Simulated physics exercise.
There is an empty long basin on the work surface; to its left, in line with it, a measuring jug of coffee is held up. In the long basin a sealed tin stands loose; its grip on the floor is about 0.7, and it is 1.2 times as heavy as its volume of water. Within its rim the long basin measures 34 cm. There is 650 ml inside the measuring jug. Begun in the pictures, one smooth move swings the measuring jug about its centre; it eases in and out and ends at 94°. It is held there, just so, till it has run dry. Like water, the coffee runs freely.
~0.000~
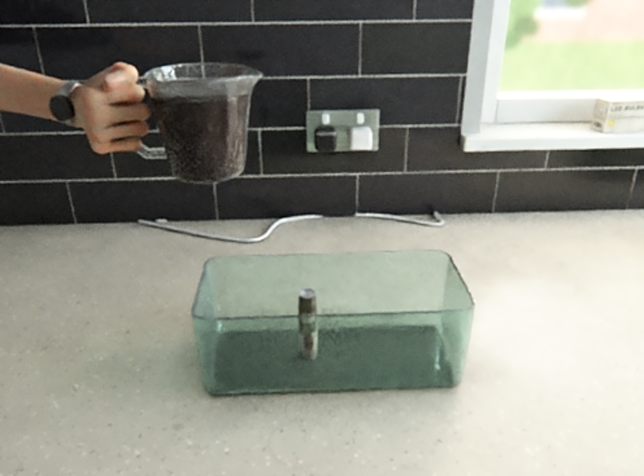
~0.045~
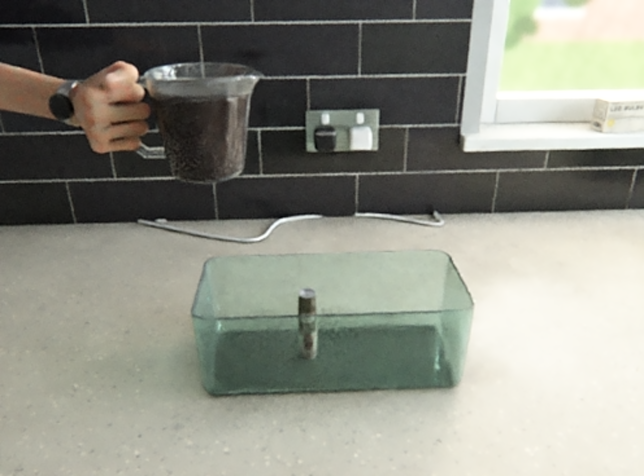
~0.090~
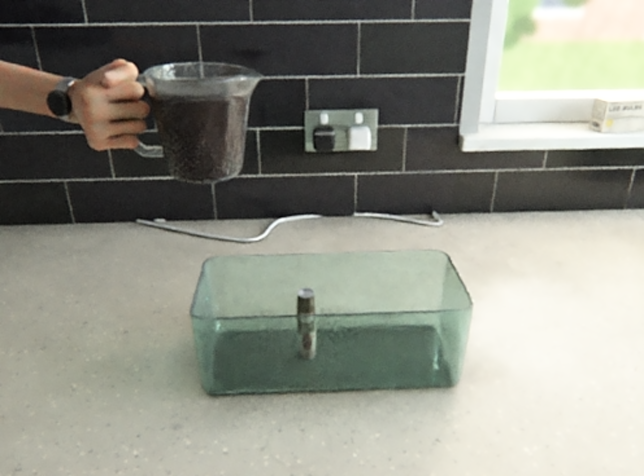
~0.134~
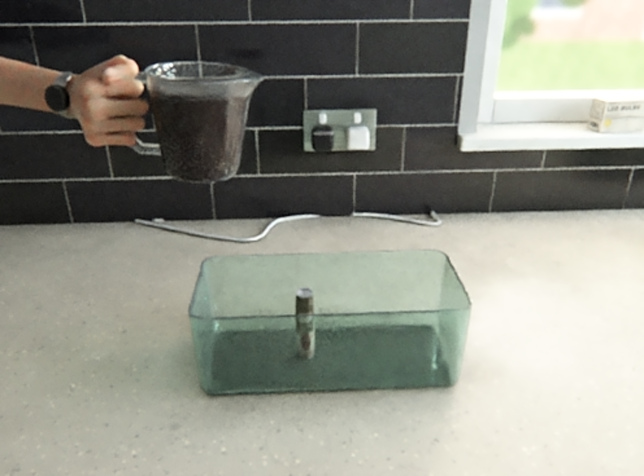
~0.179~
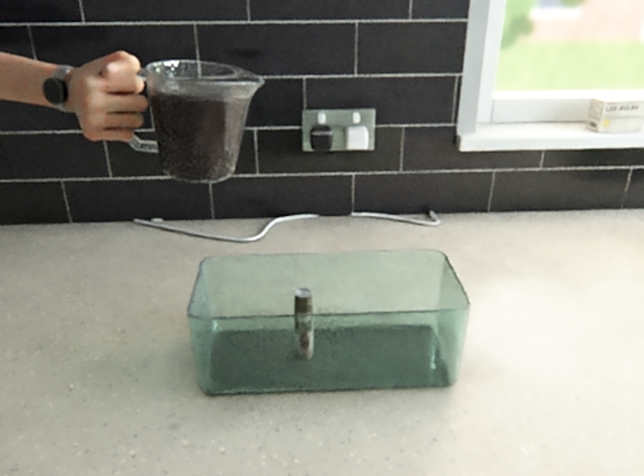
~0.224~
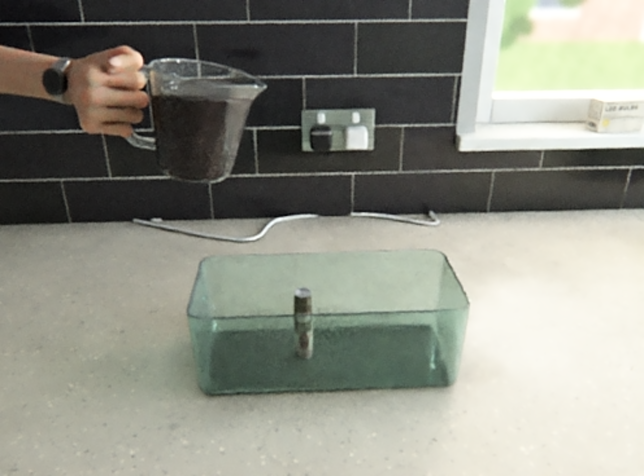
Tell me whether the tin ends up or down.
It stands firm.
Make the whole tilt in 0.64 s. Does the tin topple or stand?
Result: Tin upright.
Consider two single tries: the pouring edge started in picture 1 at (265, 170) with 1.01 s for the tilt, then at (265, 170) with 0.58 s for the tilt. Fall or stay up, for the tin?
First it tips over; then it tips over.
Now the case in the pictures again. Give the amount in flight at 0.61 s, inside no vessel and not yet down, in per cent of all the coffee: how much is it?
Estimate: About 20 % of all of it.
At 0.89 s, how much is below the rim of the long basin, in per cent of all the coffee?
I'd put it at roughly 42 per cent.
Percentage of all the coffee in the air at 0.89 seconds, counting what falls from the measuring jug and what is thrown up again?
Around 30 percent of the liquid.
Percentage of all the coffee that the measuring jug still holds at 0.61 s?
Close to 78 percent of the liquid remains at that time.
Then, 0.61 s in, the tilt is 62° and 77 per cent is still to pour; the tin stands where it began.
Then, 0.89 s in, the tilt is 91° and 29 per cent is still to pour; the tin stands where it began.
Then, 1.19 s in, the tilt is 94° and 4 per cent is still to pour; the tin stands where it began.
Then, 1.51 s in, the tilt is 94° and 0 per cent is still to pour; the tin stands where it began.
Finally, the tin stands where it began.
